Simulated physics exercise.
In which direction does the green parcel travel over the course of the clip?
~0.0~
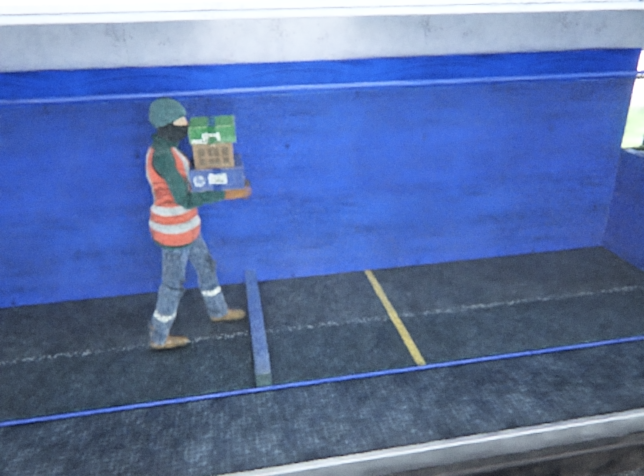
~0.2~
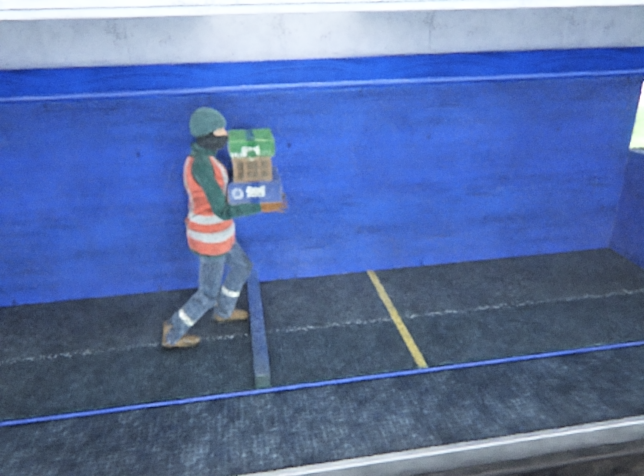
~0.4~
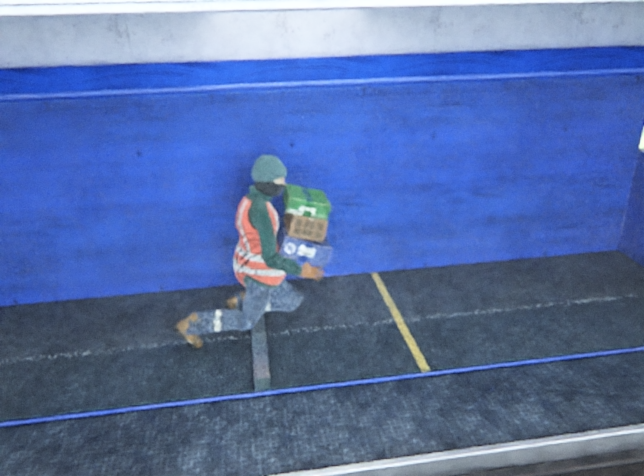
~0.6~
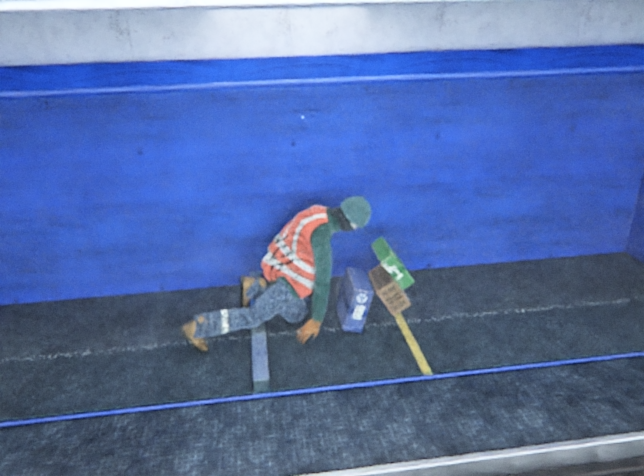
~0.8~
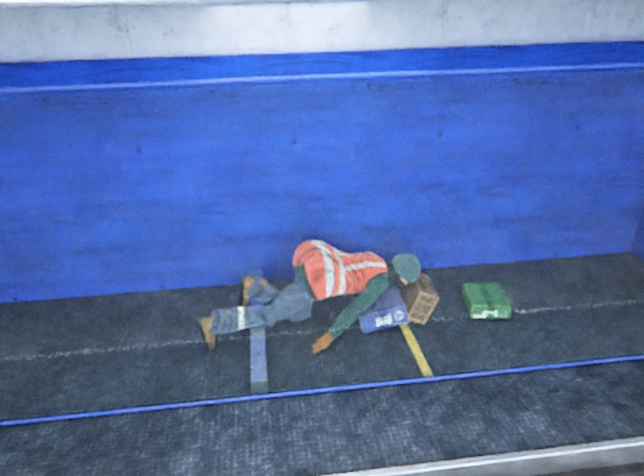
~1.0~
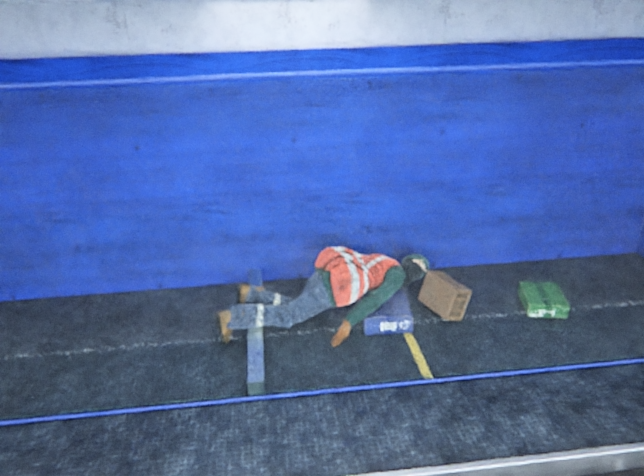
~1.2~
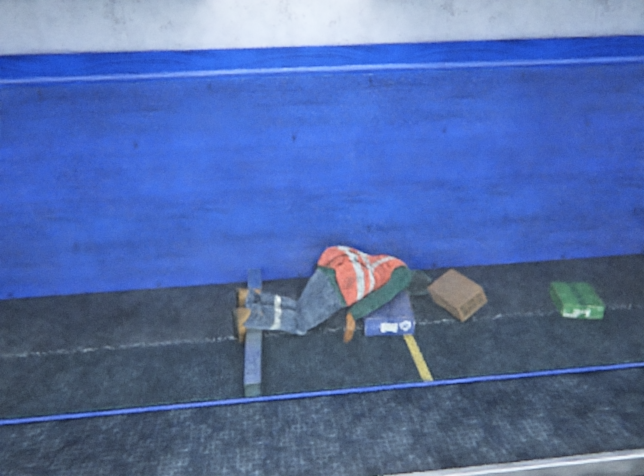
The green parcel moves to the right, dropping to the floor and ending up beyond the yellow line.
The video shows a person in an orange vest carrying stacked parcels rightward, tripping at a low rail and falling forward. The parcels scatter; the blue one rests just short of the yellow line, while the brown crate, green parcel and the person's head end up beyond it.
